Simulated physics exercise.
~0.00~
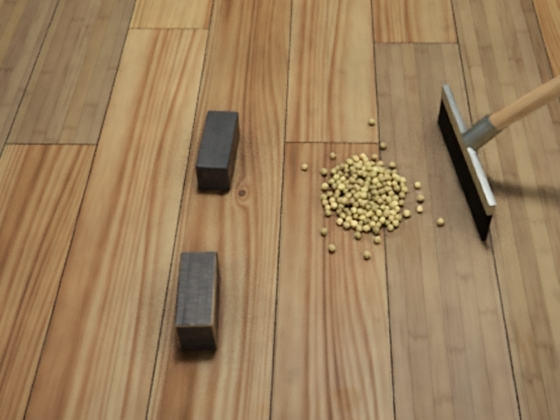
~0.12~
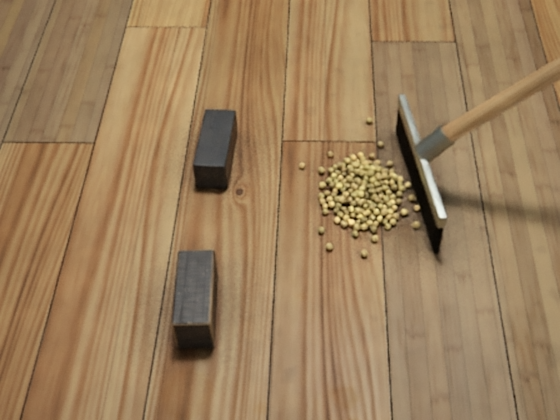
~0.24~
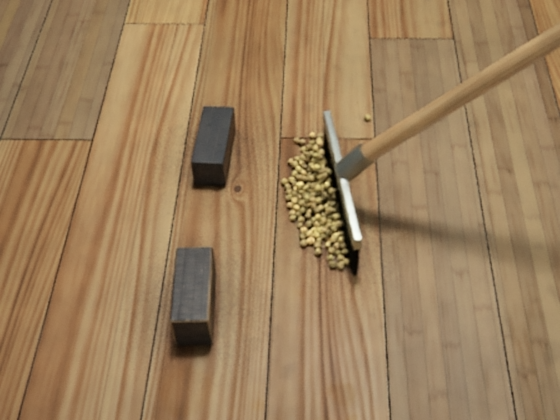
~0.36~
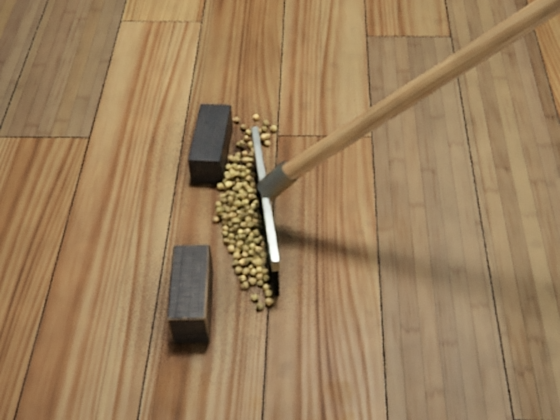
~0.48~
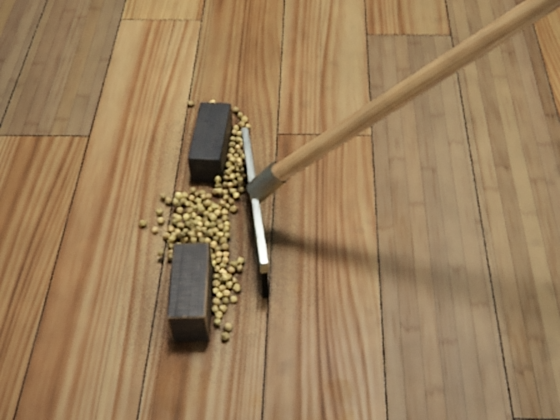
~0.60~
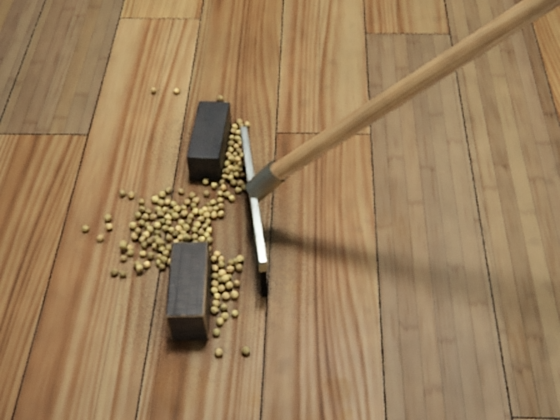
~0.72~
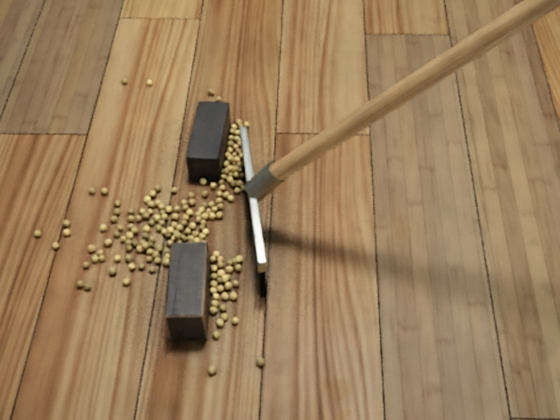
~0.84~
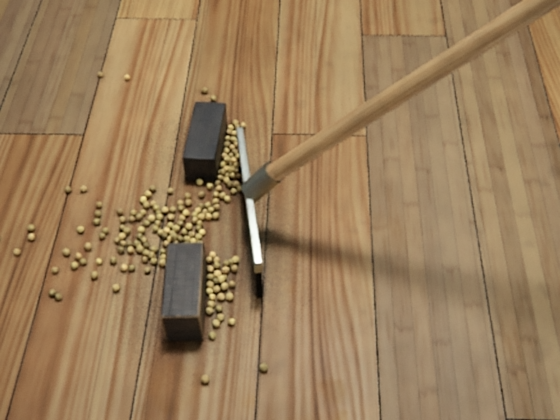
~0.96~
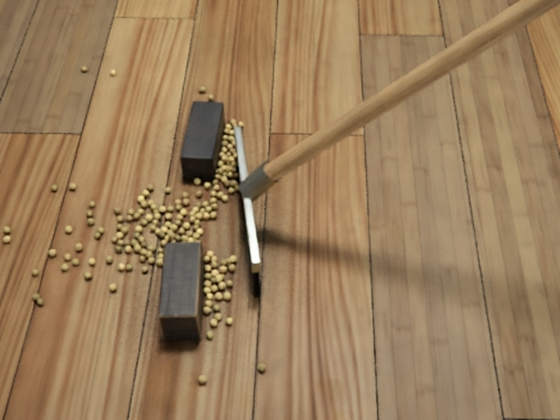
A squeegee with a long pale wooden handle and a dark blade stands to the right of a small heap of yellowish beans on a wood-plank floor, seen from above at an angle. Two dark grey blocks sit to the left with a gap between them. The squeegee slides left, gathers the beans along its blade and pushes them up to the blocks. It halts just short of the blocks while beans pour through the gap and scatter over the planks beyond. At the end many lie in and past the gap, a good share stay held between blade and blocks, and a few rest beyond the far block.
